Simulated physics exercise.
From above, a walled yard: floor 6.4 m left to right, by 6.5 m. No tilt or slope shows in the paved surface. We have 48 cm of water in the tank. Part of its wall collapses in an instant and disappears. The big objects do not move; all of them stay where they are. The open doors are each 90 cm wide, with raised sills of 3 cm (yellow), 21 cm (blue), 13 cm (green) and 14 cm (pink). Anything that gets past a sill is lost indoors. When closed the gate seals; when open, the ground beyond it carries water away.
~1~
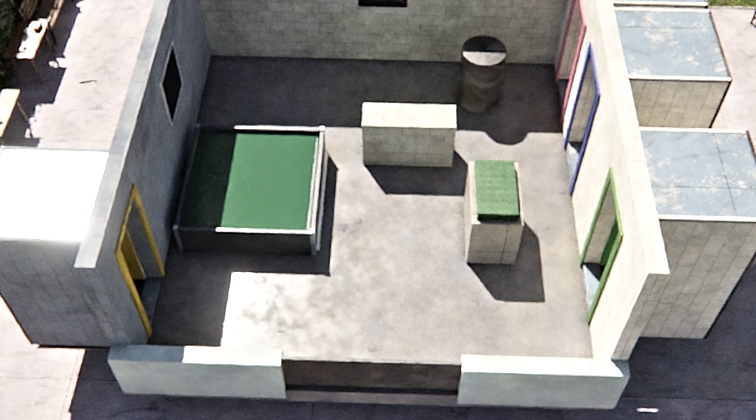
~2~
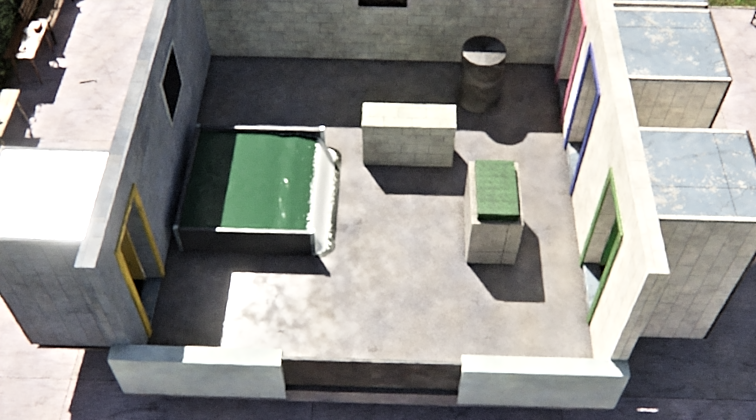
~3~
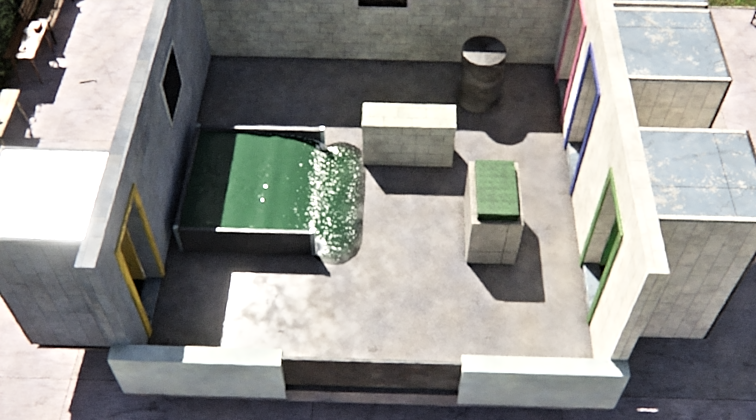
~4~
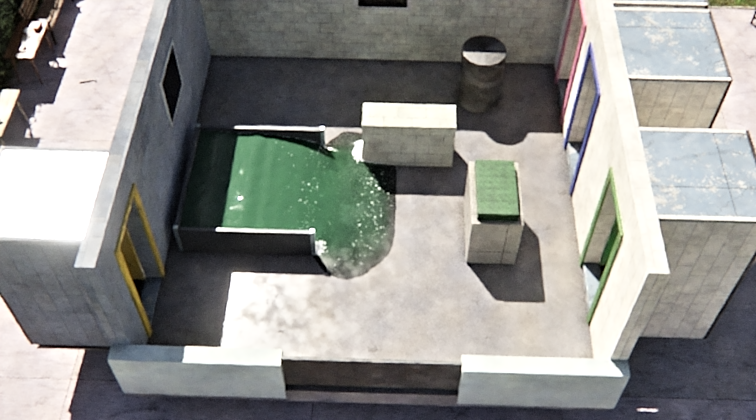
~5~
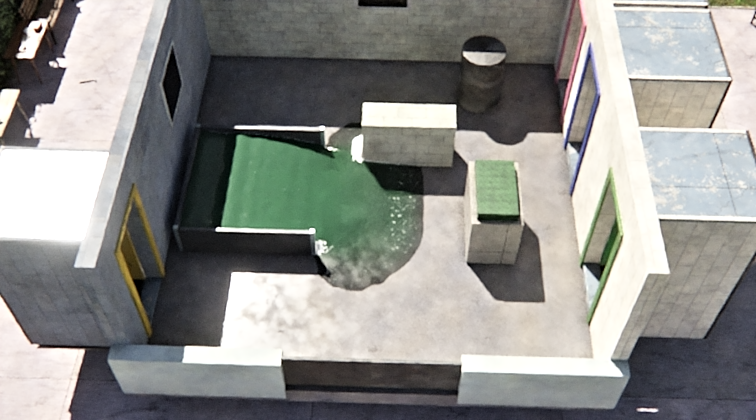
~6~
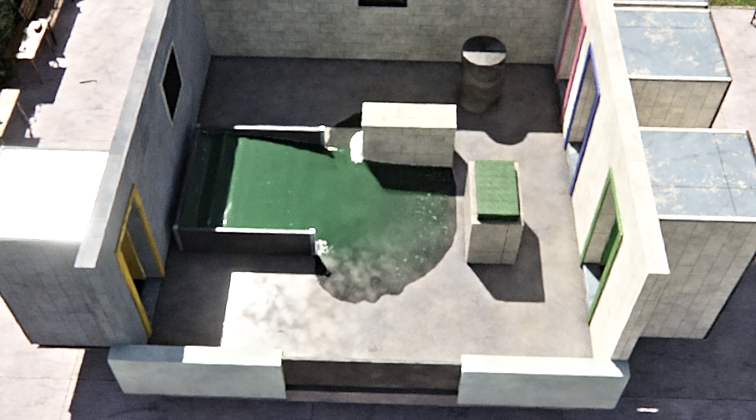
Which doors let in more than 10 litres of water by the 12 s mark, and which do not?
By then, the yellow door lets in more than that, the blue door does not, the green door does not, the pink door does not.
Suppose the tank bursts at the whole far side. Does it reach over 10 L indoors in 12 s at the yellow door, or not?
Then: Yellow short of it.
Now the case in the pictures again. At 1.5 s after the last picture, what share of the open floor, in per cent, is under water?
Wet share: Near 45 percent.
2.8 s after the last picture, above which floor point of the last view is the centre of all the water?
The water is centred near (411, 210).
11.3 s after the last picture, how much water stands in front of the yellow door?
About 6.5 cm.
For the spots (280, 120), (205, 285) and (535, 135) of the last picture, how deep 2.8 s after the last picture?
1, 0 and 9 cm, respectively.
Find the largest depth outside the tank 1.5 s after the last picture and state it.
Max around 30 cm.
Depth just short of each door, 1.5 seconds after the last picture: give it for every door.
Door by door in cm, yellow shows 0, blue shows 20, green shows 1, pink shows 1.
Then, 0.7 s after the last picture water covers 30 % of the floor and is deepest (30 cm) near (457, 208); yellow door not reached, blue door not reached, green door not reached, pink door not reached.
Then, 1.5 s after the last picture water covers 45 % of the floor and is deepest (30 cm) near (458, 217); yellow door not reached, blue door 20 cm at the sill, 0 L in, green door not reached, pink door not reached.
Then, 2.8 s after the last picture water covers 60 % of the floor and is deepest (22 cm) near (592, 384); yellow door not reached, blue door 16 cm at the sill, 0 L in, green door 6 cm at the sill, 0 L in, pink door 10 cm at the sill, 0 L in.
Then, 6.3 s after the last picture water covers 90 % of the floor and is deepest (12 cm) near (578, 276); yellow door 5 cm at the sill, 1 L in, blue door 8 cm at the sill, 0 L in, green door 9 cm at the sill, 1 L in, pink door 8 cm at the sill, 0 L in.
Then, 11.3 s after the last picture water covers 100 % of the floor and is deepest (10 cm) near (178, 209); yellow door 7 cm at the sill, 53 L in, blue door 7 cm at the sill, 0 L in, green door 5 cm at the sill, 1 L in, pink door 7 cm at the sill, 0 L in.
